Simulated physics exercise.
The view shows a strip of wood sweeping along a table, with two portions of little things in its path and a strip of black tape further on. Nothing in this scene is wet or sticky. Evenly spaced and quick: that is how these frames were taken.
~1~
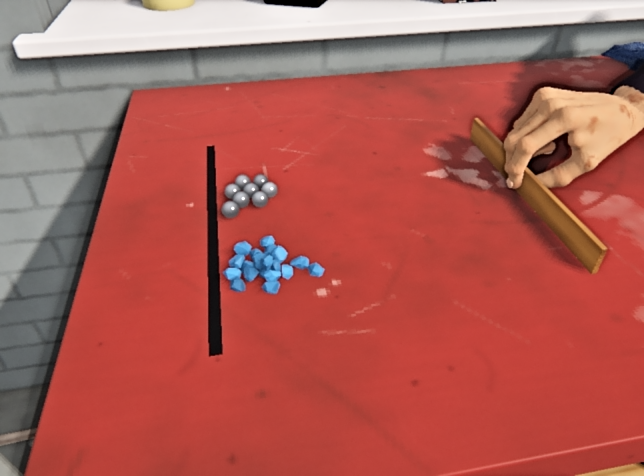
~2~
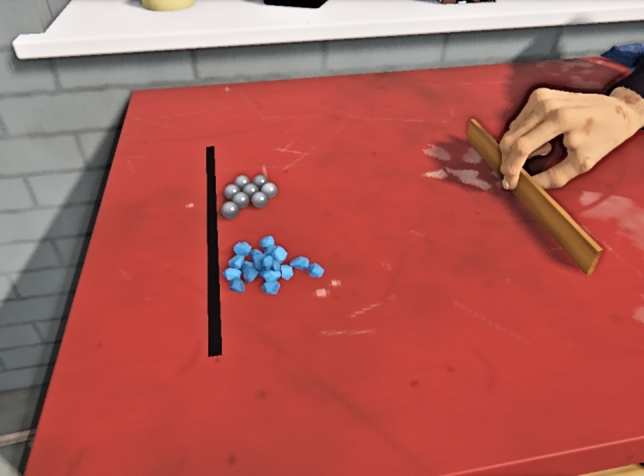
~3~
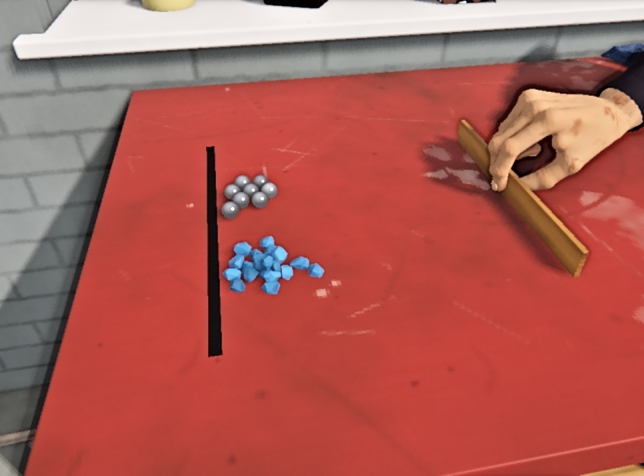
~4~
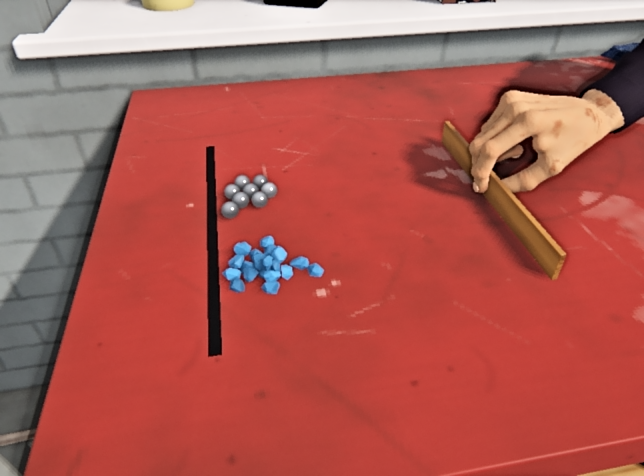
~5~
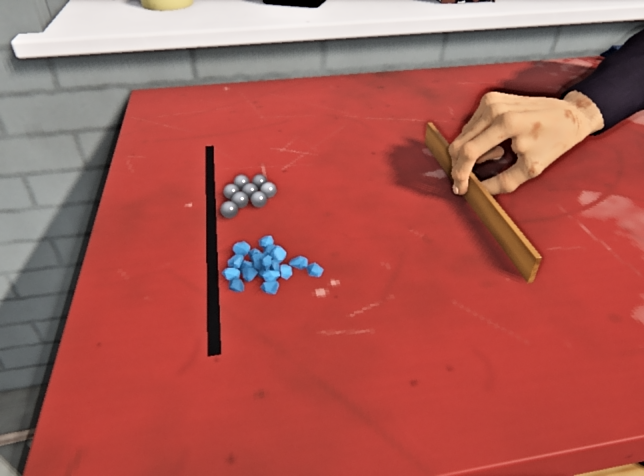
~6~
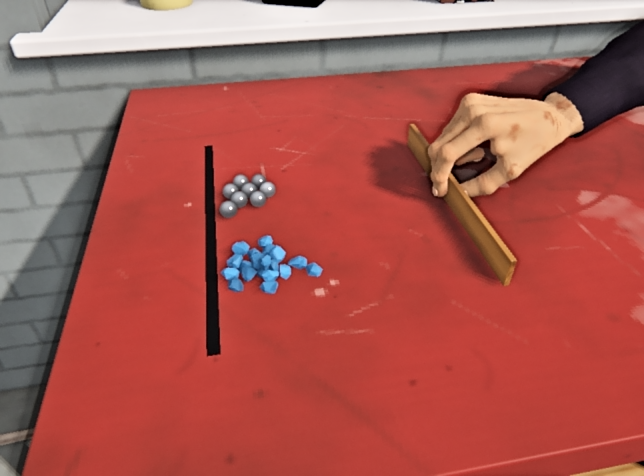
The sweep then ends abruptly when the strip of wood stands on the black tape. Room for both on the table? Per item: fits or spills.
Outcome: The near handful does not fall; the far handful partly falls.
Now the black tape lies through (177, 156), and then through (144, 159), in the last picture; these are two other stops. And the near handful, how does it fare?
It stays up entirely at the first place and does not all stay up at the second.
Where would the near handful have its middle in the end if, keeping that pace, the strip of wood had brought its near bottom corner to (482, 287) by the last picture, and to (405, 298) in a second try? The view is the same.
One: (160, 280). Two: (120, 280).
Then, 0.36 s after the last picture, strip of wood still moving, near (326, 192); near handful all on the table, its front near (230, 274); far handful all on the table, its front near (228, 209).
Then, 0.75 s after the last picture, strip of wood stopped at the black tape; near handful all on the table, its front near (147, 293); far handful all on the table, its front near (152, 194).
Then, 1.03 s after the last picture, strip of wood stopped at the black tape; near handful all on the table, its front near (143, 293); far handful about a quarter over the edge.
At rest, strip of wood stopped at the black tape; near handful all on the table, its front near (143, 293); far handful all over the edge.
